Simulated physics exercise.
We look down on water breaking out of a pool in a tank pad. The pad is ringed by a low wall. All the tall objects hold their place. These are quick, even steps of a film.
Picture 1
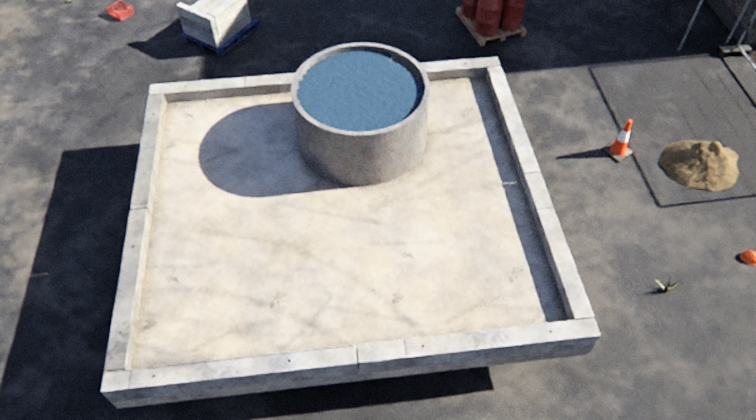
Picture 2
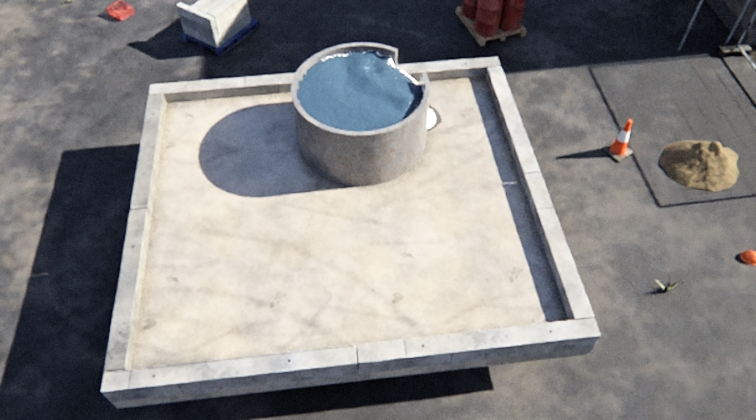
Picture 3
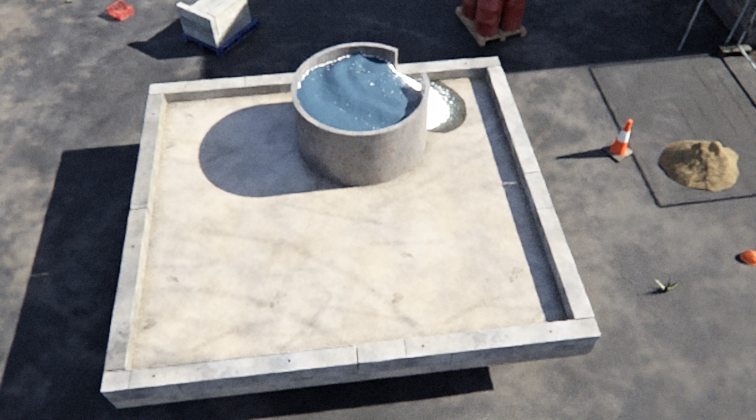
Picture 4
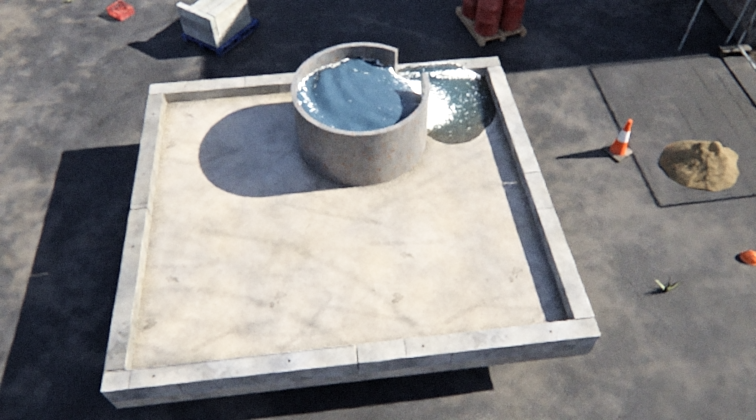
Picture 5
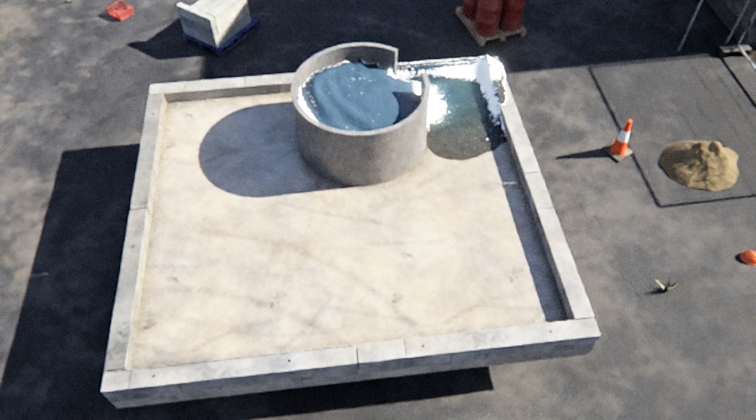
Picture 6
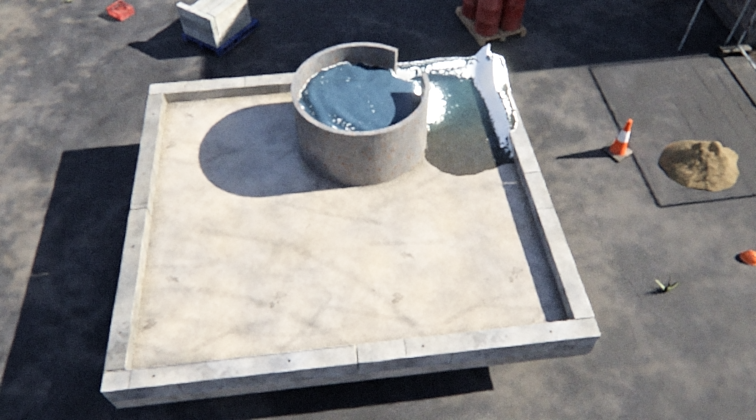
On a pale, low-walled pad, a round concrete tank of still blue water opened on its right side, and water poured out, spread to the back right corner and splashed up white against the wall.
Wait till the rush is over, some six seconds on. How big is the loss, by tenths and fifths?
The share lost is more than a fifth.
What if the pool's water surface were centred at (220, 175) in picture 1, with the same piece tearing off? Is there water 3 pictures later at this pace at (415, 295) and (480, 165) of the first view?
As listed: No water, covered.
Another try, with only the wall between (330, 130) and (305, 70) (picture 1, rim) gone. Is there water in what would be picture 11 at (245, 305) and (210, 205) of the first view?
In that order: Under water, flooded.
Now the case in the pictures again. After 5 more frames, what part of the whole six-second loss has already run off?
Roughly 30 per cent.
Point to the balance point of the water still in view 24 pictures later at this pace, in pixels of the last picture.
I would point to (396, 160).
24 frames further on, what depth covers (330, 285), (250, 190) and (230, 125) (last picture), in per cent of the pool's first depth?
Roughly 2, 0 and 2 per cent, in turn.
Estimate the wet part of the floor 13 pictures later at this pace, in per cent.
Roughly 45 per cent.
A moment on, water covers 15 % of the floor; the low wall has let 5 % over.
Next, water covers 20 % of the floor; the low wall has let 11 % over.
Then, water covers 40 % of the floor; the low wall has let 26 % over.
Later, water covers 55 % of the floor; the low wall has let 33 % over.
In the end, water covers 70 % of the floor; the low wall has let 35 % over.
